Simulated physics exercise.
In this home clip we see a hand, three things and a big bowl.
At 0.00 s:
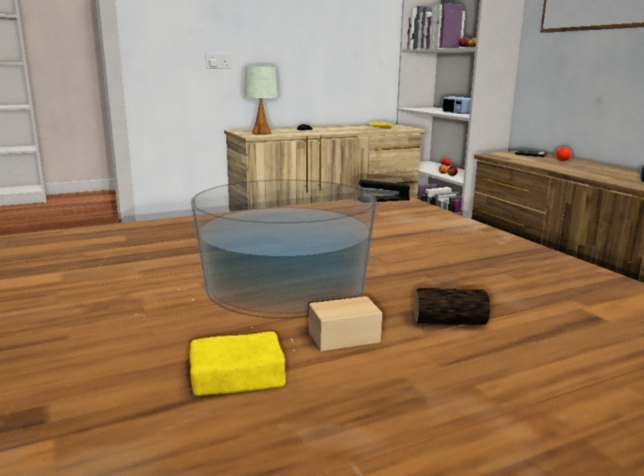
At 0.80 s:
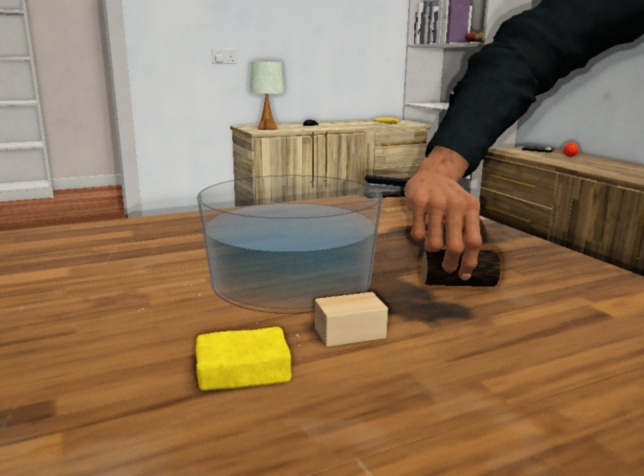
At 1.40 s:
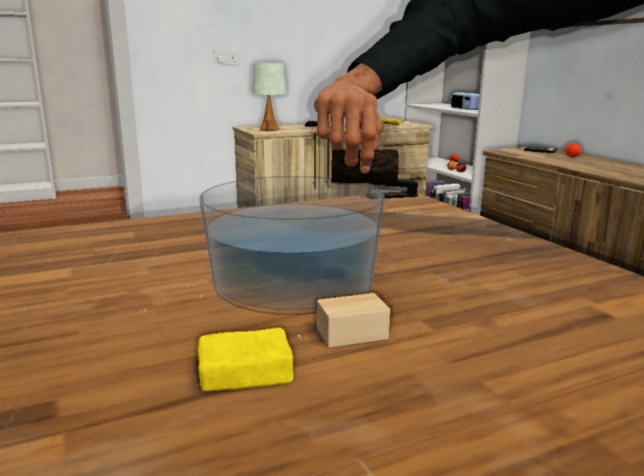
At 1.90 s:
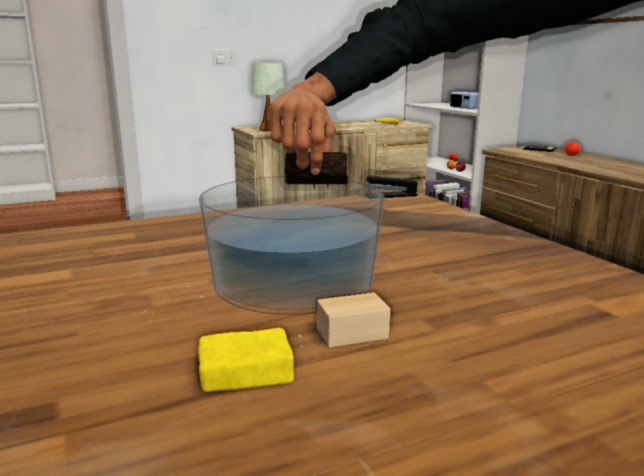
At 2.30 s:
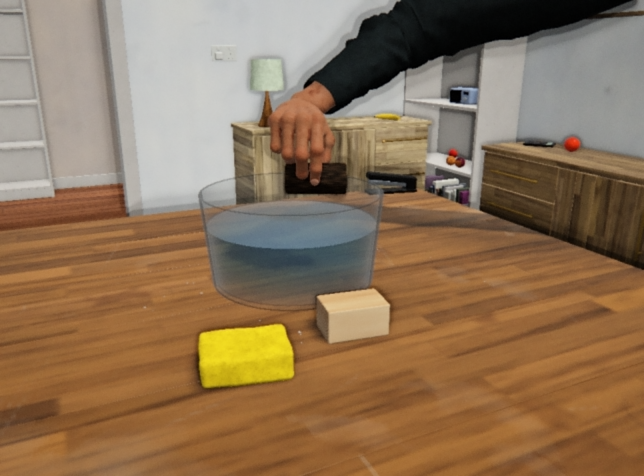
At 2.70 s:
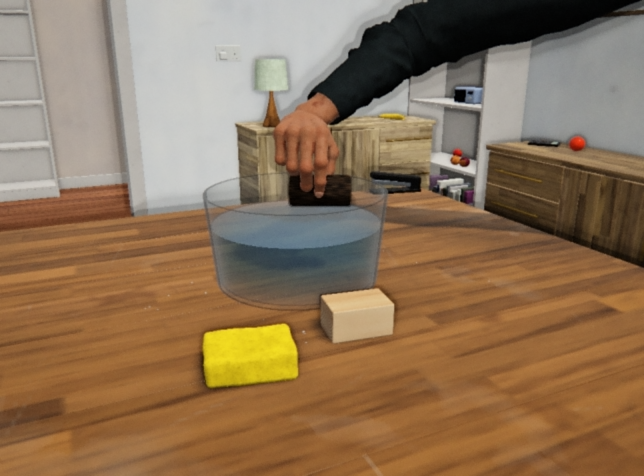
A hand picked up the dark piece of branch from the right of a wooden block and yellow sponge, carried it left over the big clear bowl of water, and lowered it to just above the surface.
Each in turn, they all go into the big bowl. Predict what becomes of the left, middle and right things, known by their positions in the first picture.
My prediction: The left one remains on top, the middle one remains on top, the right one remains on top.
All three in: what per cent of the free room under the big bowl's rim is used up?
Share taken: Around 10 per cent.
Around 4.0 s, the piece of branch bobs at the top.
Around 8.0 s, the wooden block bobs at the top.
Around 12.0 s, the sponge bobs at the top; afloat, sponge, wooden block and piece of branch.
